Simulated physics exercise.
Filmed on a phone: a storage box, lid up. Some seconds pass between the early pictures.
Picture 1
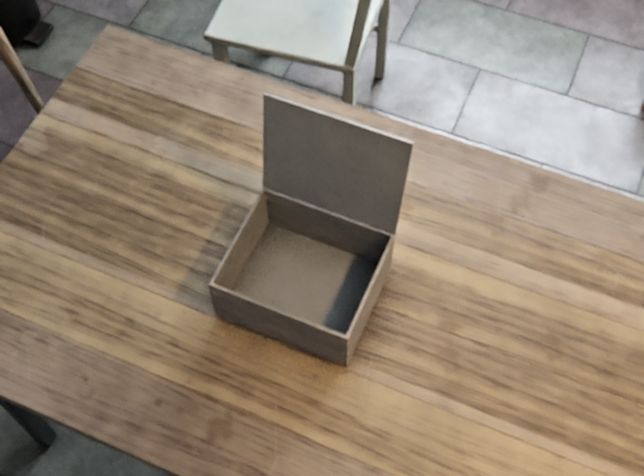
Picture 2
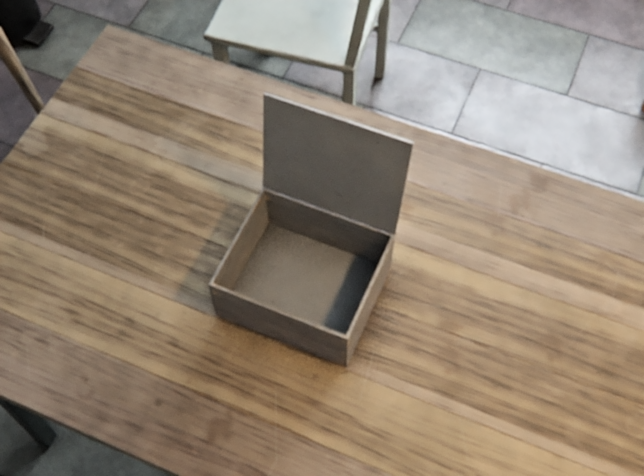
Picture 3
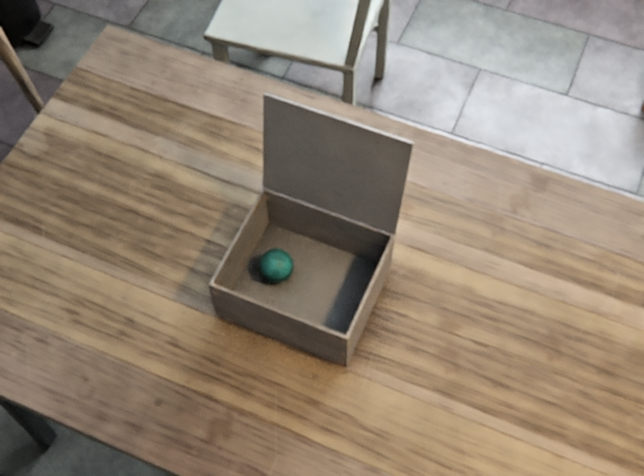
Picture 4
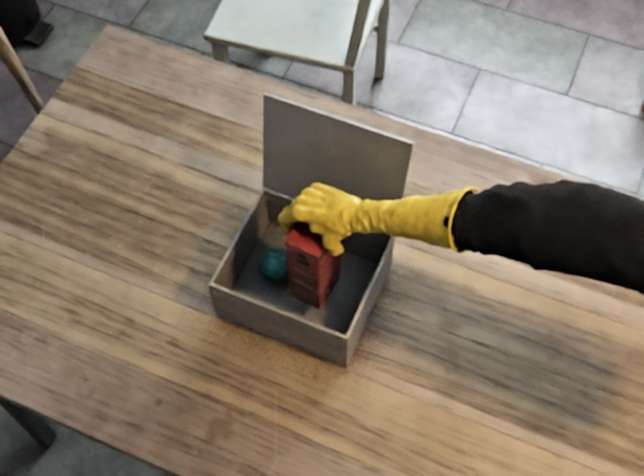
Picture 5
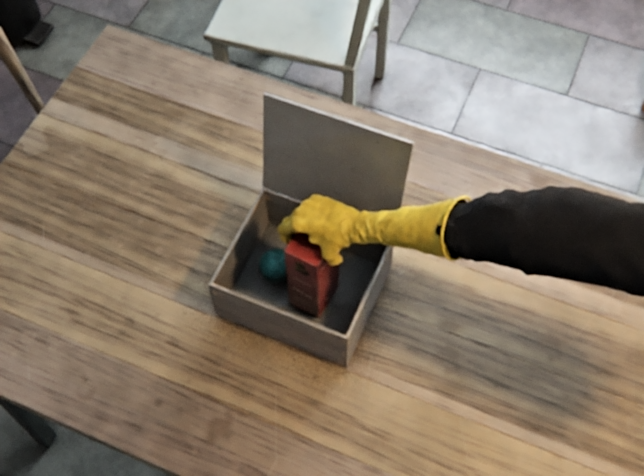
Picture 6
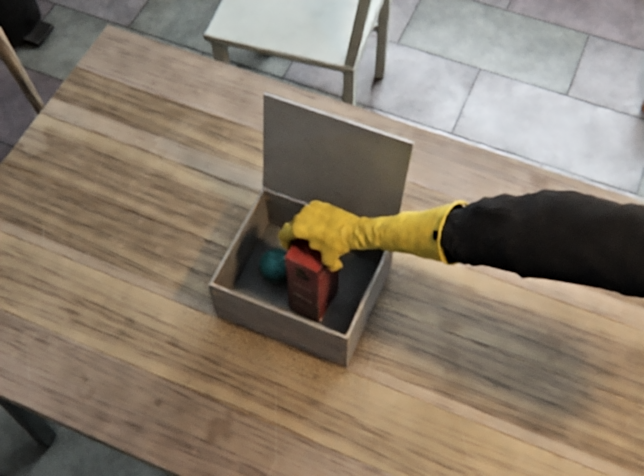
A turquoise ball appeared inside the open, empty box on the wooden table, and then a yellow-gloved hand lowered a red carton into the box, to the right of the ball.
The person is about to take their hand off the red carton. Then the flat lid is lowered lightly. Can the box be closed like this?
As it turns out, it will not close.
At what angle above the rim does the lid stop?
About 45°.
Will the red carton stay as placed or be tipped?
The red carton stays as placed.
Then, 1.00 s after the last picture, lid starting down.
Then, 1.30 s after the last picture, lid 78° above the rim.
Then, 1.50 s after the last picture, lid 66° above the rim.
Then, 1.80 s after the last picture, lid 46° above the rim.
At rest, lid 44° above the rim; both in place. Seen from the same camera at the end, red carton near (313, 275).
